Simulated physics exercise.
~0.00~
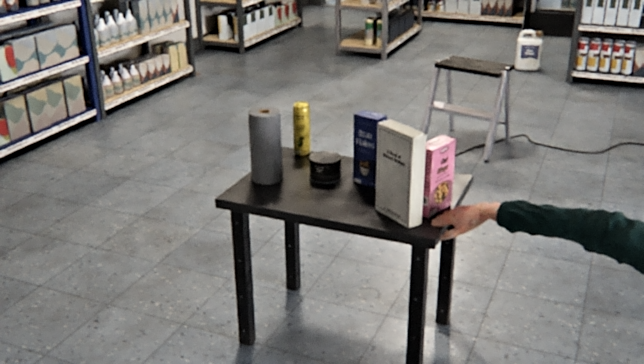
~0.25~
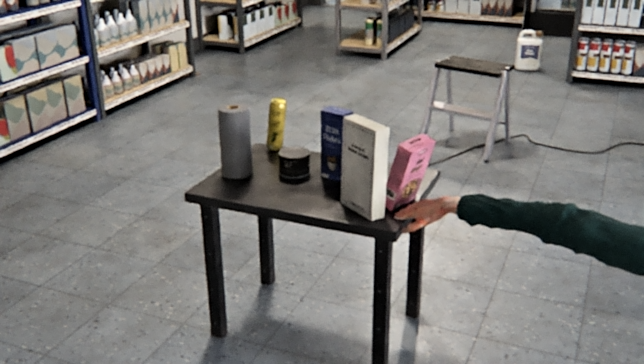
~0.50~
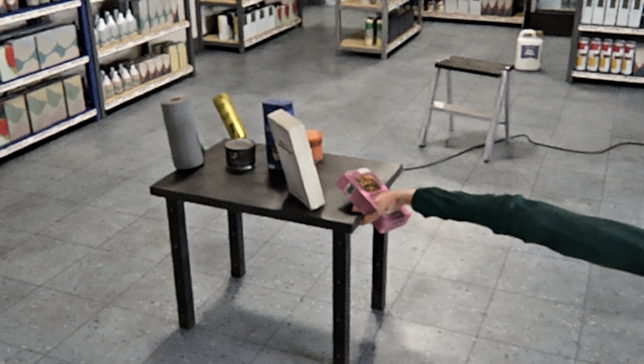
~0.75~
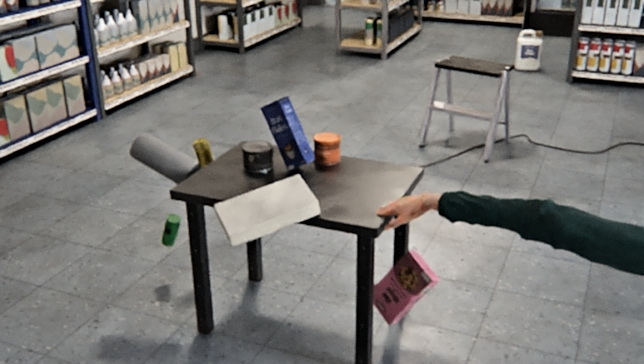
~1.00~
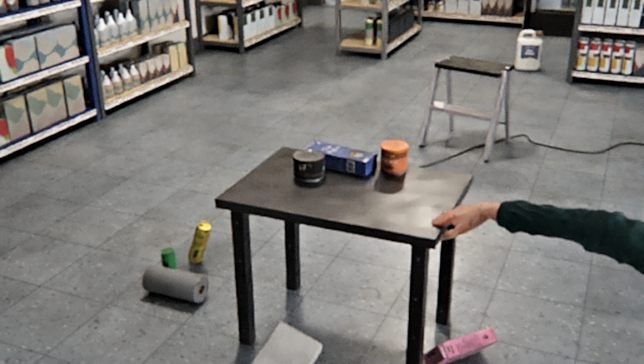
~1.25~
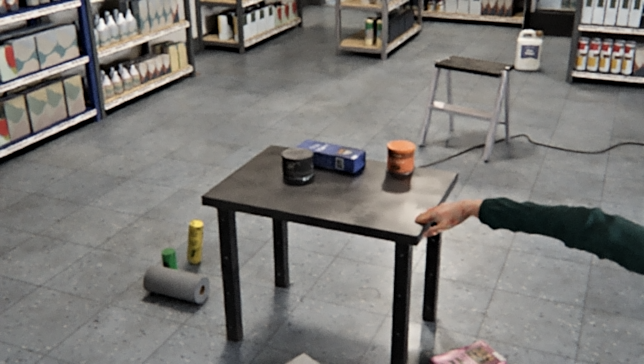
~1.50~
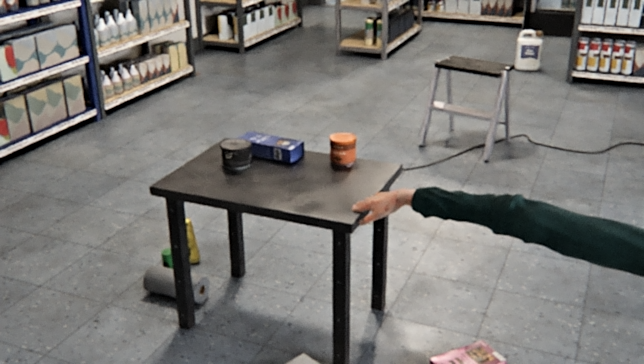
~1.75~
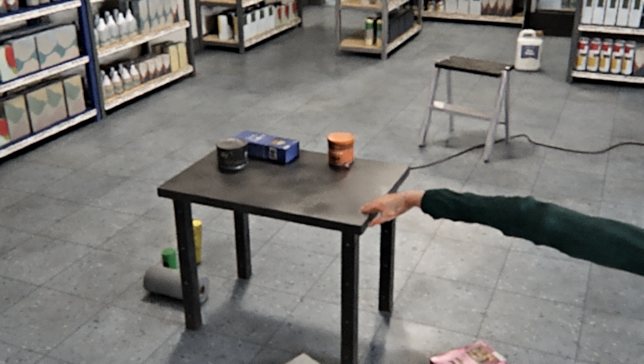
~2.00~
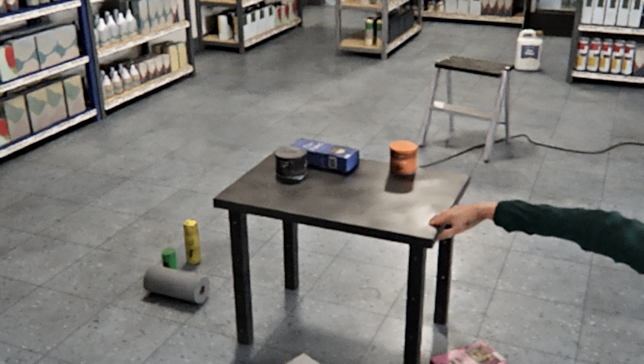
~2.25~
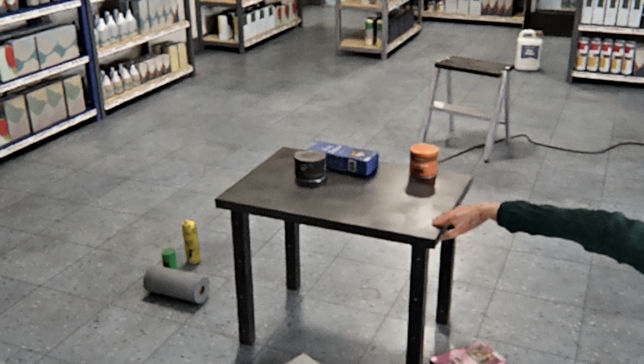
A hand in a dark green sleeve grips the right edge of a small black table in a shop aisle, seen from slightly above, with stocked shelves and a step stool behind. On top stand a grey roll, yellow can, black tub, blue carton, white book and pink packet. The hand drags the table left, and the items tilt. The pink packet, white book, grey roll, yellow can and a green shaker tumble off, while the blue carton tips over. The table slides right, left and right again, leaving the carton lying between the tub and an orange tin.
